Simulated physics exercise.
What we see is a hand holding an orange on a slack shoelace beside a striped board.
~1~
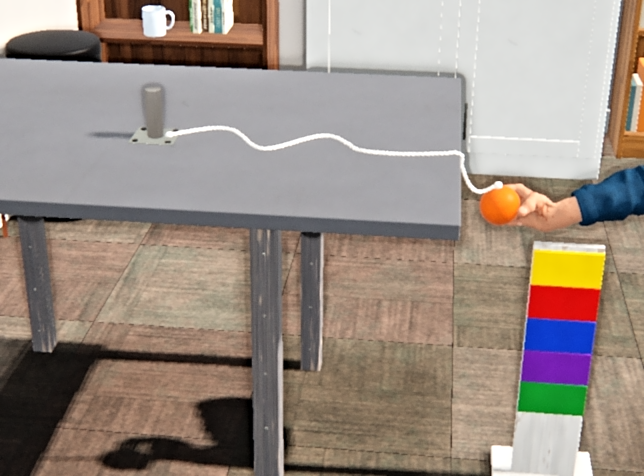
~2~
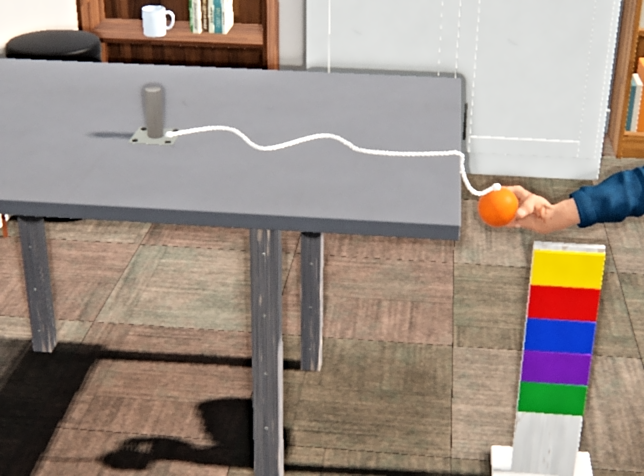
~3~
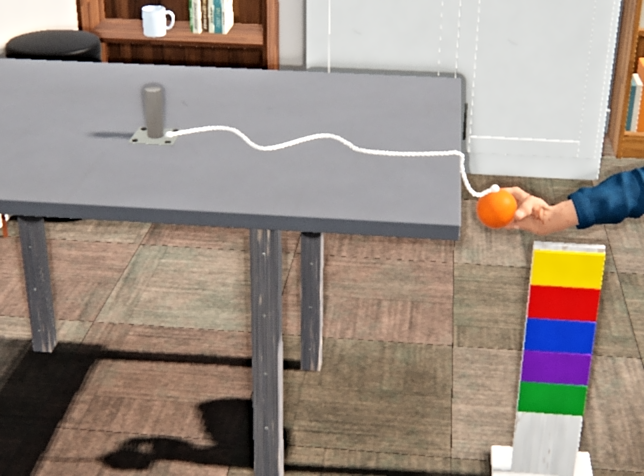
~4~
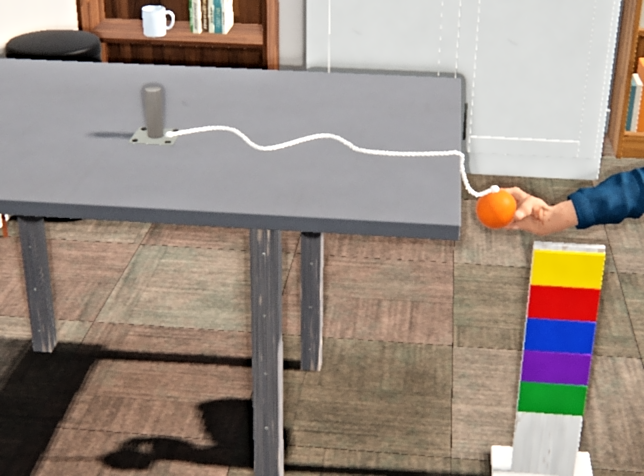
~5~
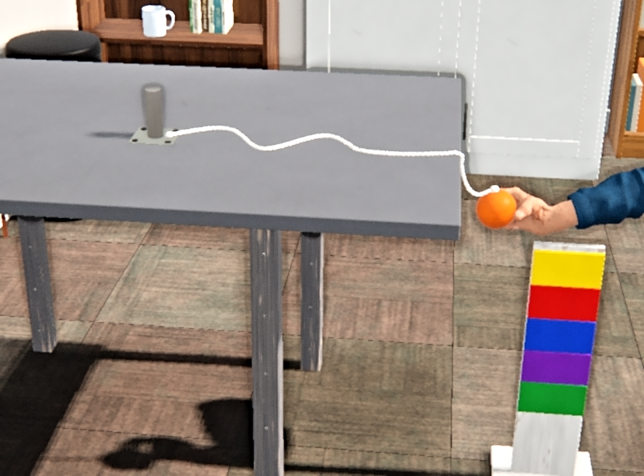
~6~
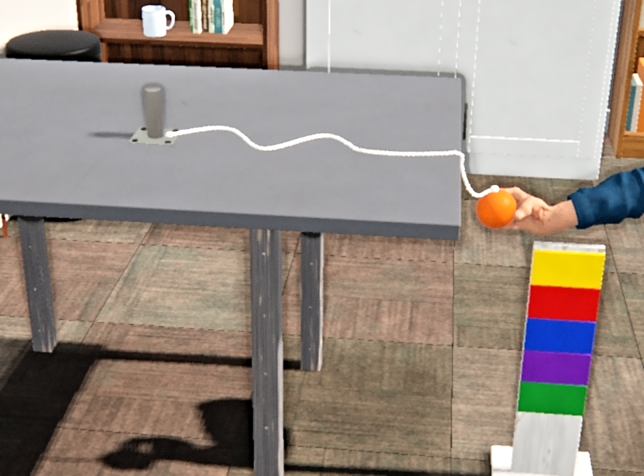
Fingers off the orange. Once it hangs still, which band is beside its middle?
Its centre hangs level with the red band.
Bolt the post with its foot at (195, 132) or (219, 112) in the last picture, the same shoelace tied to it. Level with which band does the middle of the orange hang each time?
Taking them in turn: Blue; blue.
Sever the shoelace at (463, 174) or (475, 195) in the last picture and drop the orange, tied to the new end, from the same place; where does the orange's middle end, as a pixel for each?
Near (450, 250) and (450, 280).
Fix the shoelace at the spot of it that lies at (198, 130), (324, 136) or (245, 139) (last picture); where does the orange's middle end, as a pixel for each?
Try by try, around (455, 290), (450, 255) and (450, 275).
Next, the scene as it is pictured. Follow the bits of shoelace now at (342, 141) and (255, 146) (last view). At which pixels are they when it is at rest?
About (397, 148), and the other about (289, 143).
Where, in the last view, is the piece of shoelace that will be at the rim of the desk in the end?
It lies at about (391, 154).
Soon after, orange near (433, 278); level with yellow.
Then, orange near (450, 297); level with red.
At rest, orange near (457, 300); level with red. Its middle rests at the red band.
